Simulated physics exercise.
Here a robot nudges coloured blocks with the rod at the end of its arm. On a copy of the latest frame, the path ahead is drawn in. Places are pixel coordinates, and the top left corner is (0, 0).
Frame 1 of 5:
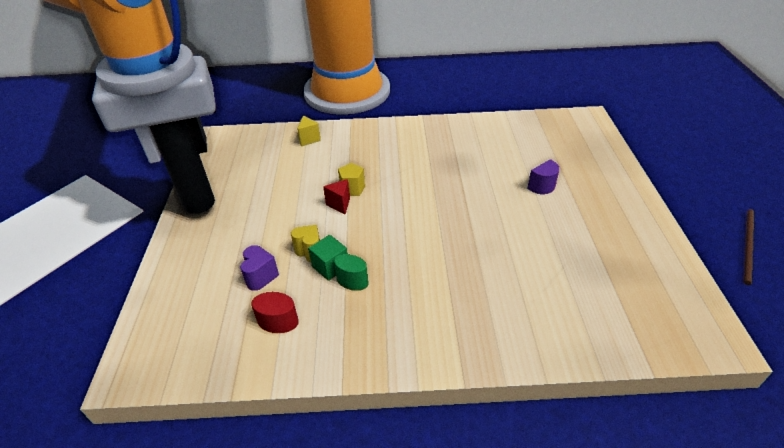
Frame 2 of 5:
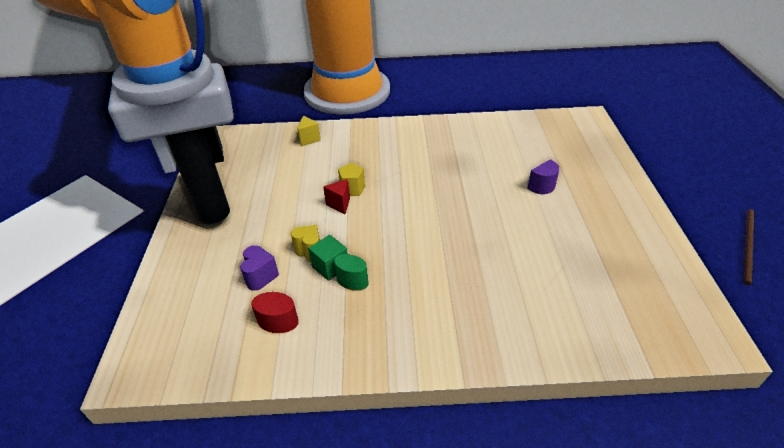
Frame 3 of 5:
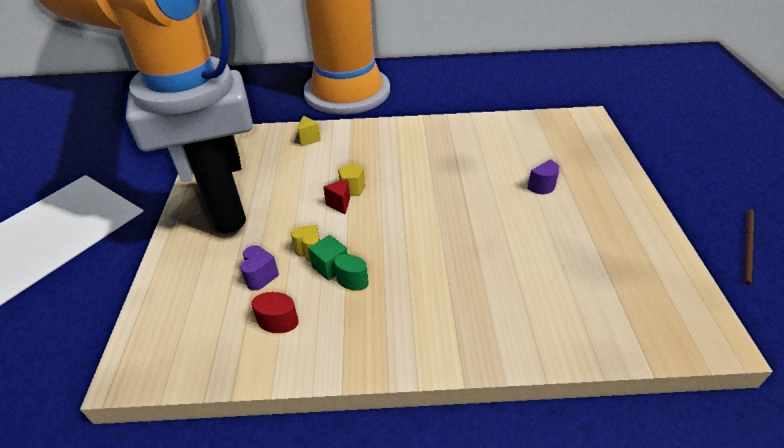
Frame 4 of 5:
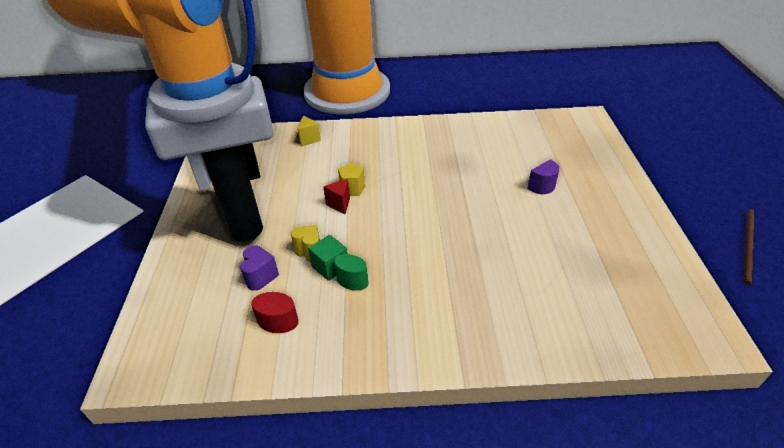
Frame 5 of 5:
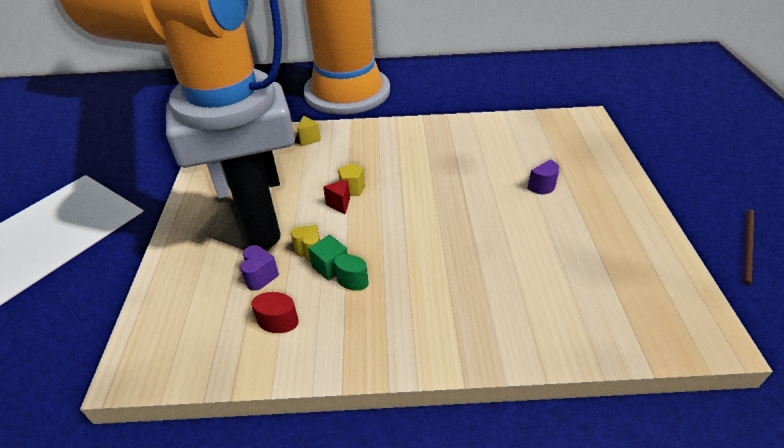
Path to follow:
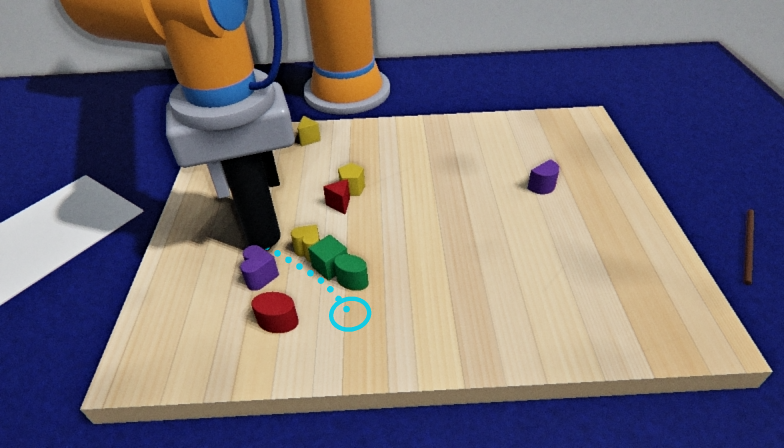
On a light wooden board over a blue surface, small yellow, red, green and purple blocks sit mostly on the left side. An orange robot arm with a black rod starts at the board's upper left and moves steadily right and downward, until the rod's tip is close beside the purple heart block, while the blocks stay still.
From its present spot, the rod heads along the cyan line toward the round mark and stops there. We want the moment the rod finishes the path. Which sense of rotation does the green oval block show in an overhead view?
It twists clockwise.
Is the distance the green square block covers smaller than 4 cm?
Yes.
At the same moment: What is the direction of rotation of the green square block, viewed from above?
It goes anticlockwise.
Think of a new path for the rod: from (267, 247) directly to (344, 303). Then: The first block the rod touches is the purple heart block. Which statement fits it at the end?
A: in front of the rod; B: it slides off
(B)
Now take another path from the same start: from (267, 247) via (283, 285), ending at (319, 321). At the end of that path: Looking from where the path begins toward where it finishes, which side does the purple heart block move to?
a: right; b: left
a: Right.
The drawn path runs from (267, 247) through (312, 274) to (350, 314).
On the path given first. One third of the way, rod at (294, 256); yellow heart block at (313, 230).
Two thirds of the way, rod at (325, 276); yellow heart block at (315, 231); green square block at (351, 251), turned 75° anticlockwise; green oval block at (375, 265), turned 70° clockwise.
At the end, rod at (349, 305); purple heart block not moved; yellow heart block at (315, 231); green square block at (352, 251), turned 80° anticlockwise; green oval block at (375, 265), turned 70° clockwise.
